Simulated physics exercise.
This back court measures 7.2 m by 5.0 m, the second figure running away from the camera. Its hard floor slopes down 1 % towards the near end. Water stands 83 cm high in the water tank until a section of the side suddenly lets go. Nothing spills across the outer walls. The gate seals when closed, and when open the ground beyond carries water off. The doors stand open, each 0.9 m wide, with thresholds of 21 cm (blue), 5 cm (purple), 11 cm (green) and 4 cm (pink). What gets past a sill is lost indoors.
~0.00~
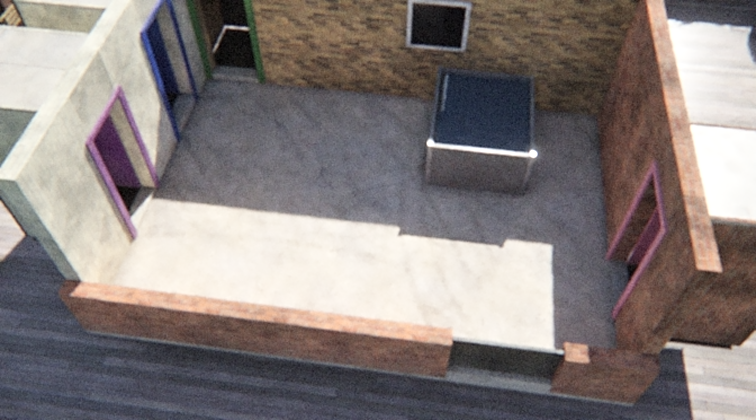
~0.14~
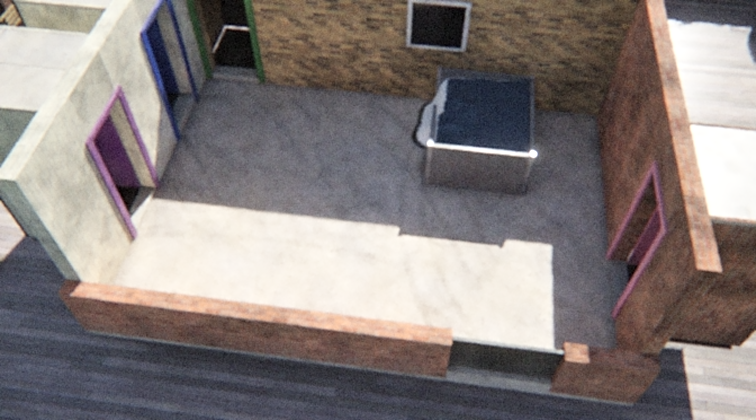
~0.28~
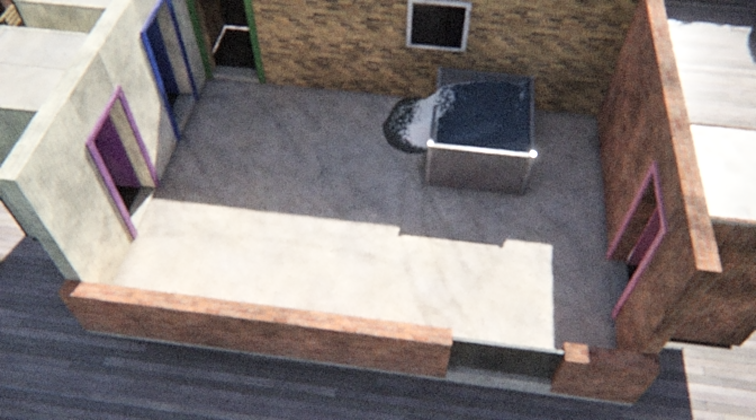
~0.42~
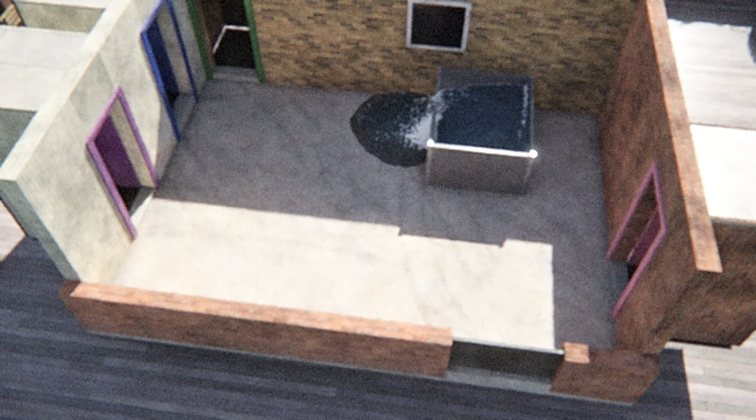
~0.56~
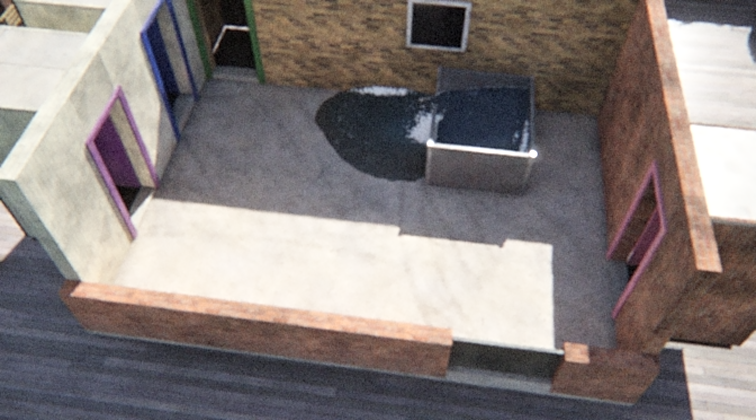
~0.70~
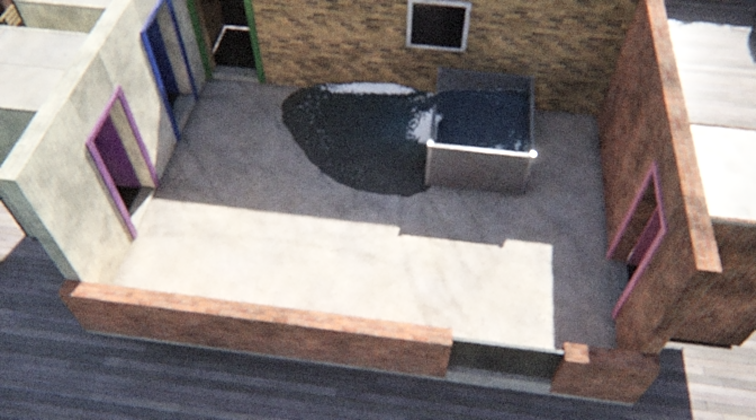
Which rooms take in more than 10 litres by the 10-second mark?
Door by door: At the blue door it passes the limit; at the purple door it exceeds the limit; at the green door it passes the limit; at the pink door it passes the limit.
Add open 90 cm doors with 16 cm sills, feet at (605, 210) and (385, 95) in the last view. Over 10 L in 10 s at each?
In that order: Below, over.
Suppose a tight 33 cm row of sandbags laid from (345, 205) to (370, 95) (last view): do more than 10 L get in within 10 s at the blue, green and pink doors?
Then: Blue below, green not over, pink above.
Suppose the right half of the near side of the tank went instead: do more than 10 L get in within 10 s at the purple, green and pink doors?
Then: Purple above, green not over, pink above.
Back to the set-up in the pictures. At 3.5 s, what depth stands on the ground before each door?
Depths in cm: Blue 22, purple 11, green 15, pink 0.
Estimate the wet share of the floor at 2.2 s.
Near 40 per cent is wet.
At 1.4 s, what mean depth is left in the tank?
About 48 cm.
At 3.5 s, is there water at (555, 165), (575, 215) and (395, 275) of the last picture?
In turn: Not reached, not reached, still dry.
After 1.4 s water covers 30 % of the floor and is deepest (40 cm) near (200, 95); blue door 17 cm at the sill, 0 L in, purple door not reached, green door 7 cm at the sill, 0 L in, pink door not reached.
After 2.2 s water covers 40 % of the floor and is deepest (39 cm) near (181, 137); blue door 37 cm at the sill, 31 L in, purple door 11 cm at the sill, 0 L in, green door 16 cm at the sill, 13 L in, pink door not reached.
After 3.5 s water covers 45 % of the floor and is deepest (32 cm) near (120, 299); blue door 22 cm at the sill, 75 L in, purple door 11 cm at the sill, 30 L in, green door 15 cm at the sill, 55 L in, pink door not reached.
After 6.0 s water covers 65 % of the floor and is deepest (19 cm) near (103, 309); blue door 12 cm at the sill, 78 L in, purple door 8 cm at the sill, 57 L in, green door 11 cm at the sill, 89 L in, pink door not reached.
After 10.0 s water covers 95 % of the floor and is deepest (12 cm) near (604, 375); blue door 5 cm at the sill, 78 L in, purple door 8 cm at the sill, 73 L in, green door 4 cm at the sill, 90 L in, pink door 10 cm at the sill, 38 L in.
